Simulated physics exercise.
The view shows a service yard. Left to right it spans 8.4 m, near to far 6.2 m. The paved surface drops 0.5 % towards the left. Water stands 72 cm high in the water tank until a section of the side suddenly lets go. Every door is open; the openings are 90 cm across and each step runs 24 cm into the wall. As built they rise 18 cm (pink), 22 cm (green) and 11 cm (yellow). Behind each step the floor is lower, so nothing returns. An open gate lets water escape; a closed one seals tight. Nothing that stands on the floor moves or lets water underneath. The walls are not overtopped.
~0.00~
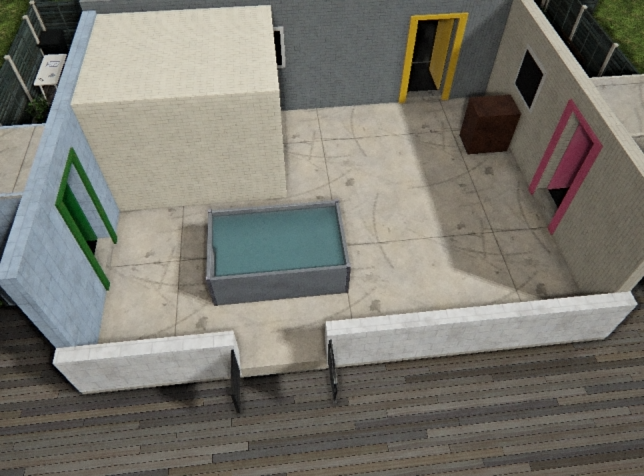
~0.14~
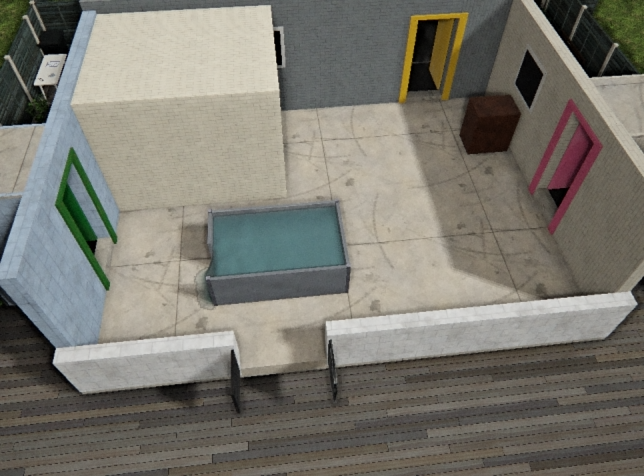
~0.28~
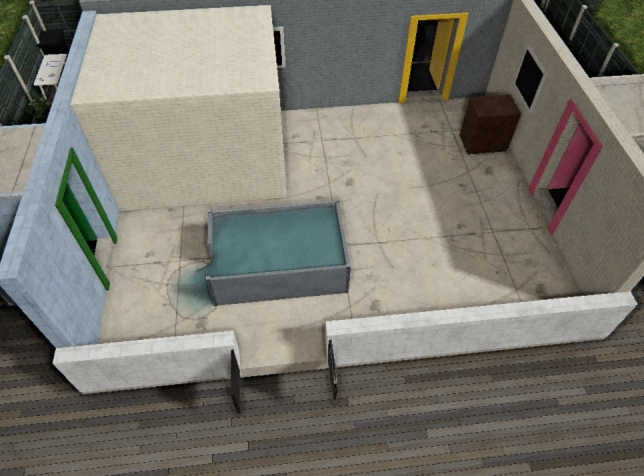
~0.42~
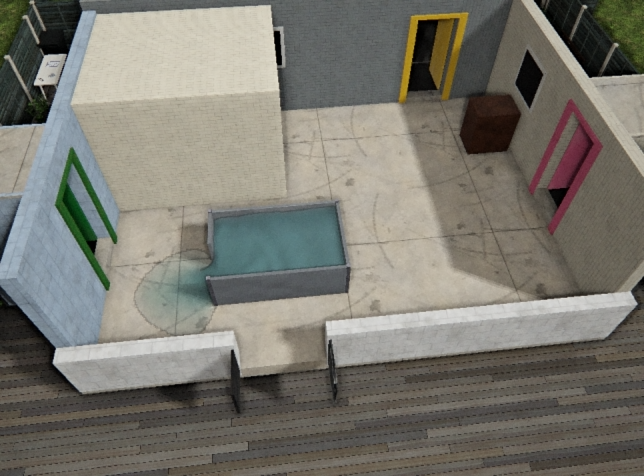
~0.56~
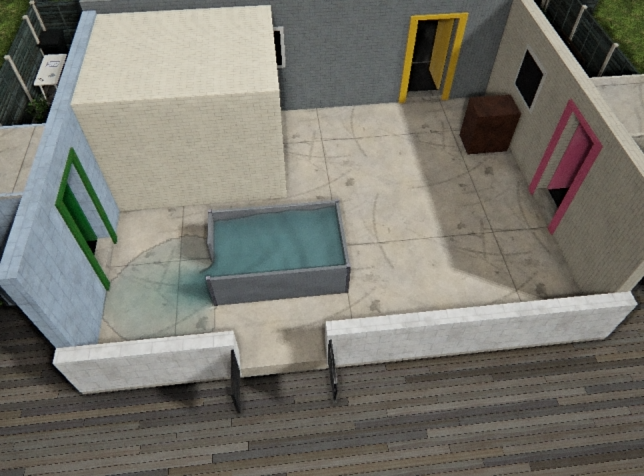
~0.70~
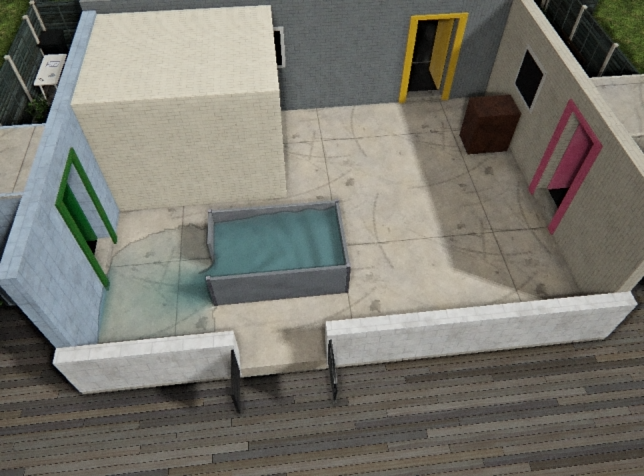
The video shows a walled yard with green, yellow and pink doorways and a still, full water tank, whose left side then opens, letting water pour out and spread leftward across the paving to the green door.
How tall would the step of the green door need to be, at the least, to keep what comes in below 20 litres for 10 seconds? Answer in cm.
Close to 23 cm is just enough.
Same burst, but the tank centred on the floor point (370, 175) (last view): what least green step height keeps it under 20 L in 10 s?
Then roughly 11.0 cm.
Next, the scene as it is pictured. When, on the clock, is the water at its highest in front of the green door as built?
At about 1.6 s.
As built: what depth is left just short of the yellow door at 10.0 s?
About 4.5 cm.
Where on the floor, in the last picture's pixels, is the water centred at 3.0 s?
At about (221, 276).
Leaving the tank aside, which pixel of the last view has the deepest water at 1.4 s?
Around (94, 370).
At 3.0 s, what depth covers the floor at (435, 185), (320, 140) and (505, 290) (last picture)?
About 0, 0 and 0 cm.
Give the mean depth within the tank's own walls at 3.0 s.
Some 37 cm.
After 1.4 s water covers 15 % of the floor, deepest (46 cm) near (94, 370); 27 cm at the green door, 2 litres in over its 22 cm step.
After 3.0 s water covers 25 % of the floor, deepest (33 cm) near (120, 217); 22 cm at the green door, 24 litres in over its 22 cm step.
After 10.0 s water covers 85 % of the floor, deepest (14 cm) near (118, 224); 11 cm at the green door, 27 litres in over its 22 cm step.
At the green door as built, the water arrived by 0.7 s and peaked near 28 cm at 1.6 s.
Run again over the same 10 s with other heights there, 49 litres in over 19.5 cm, 8 litres over 26.5 cm. The limit of 20 litres is kept from about 23 cm up.
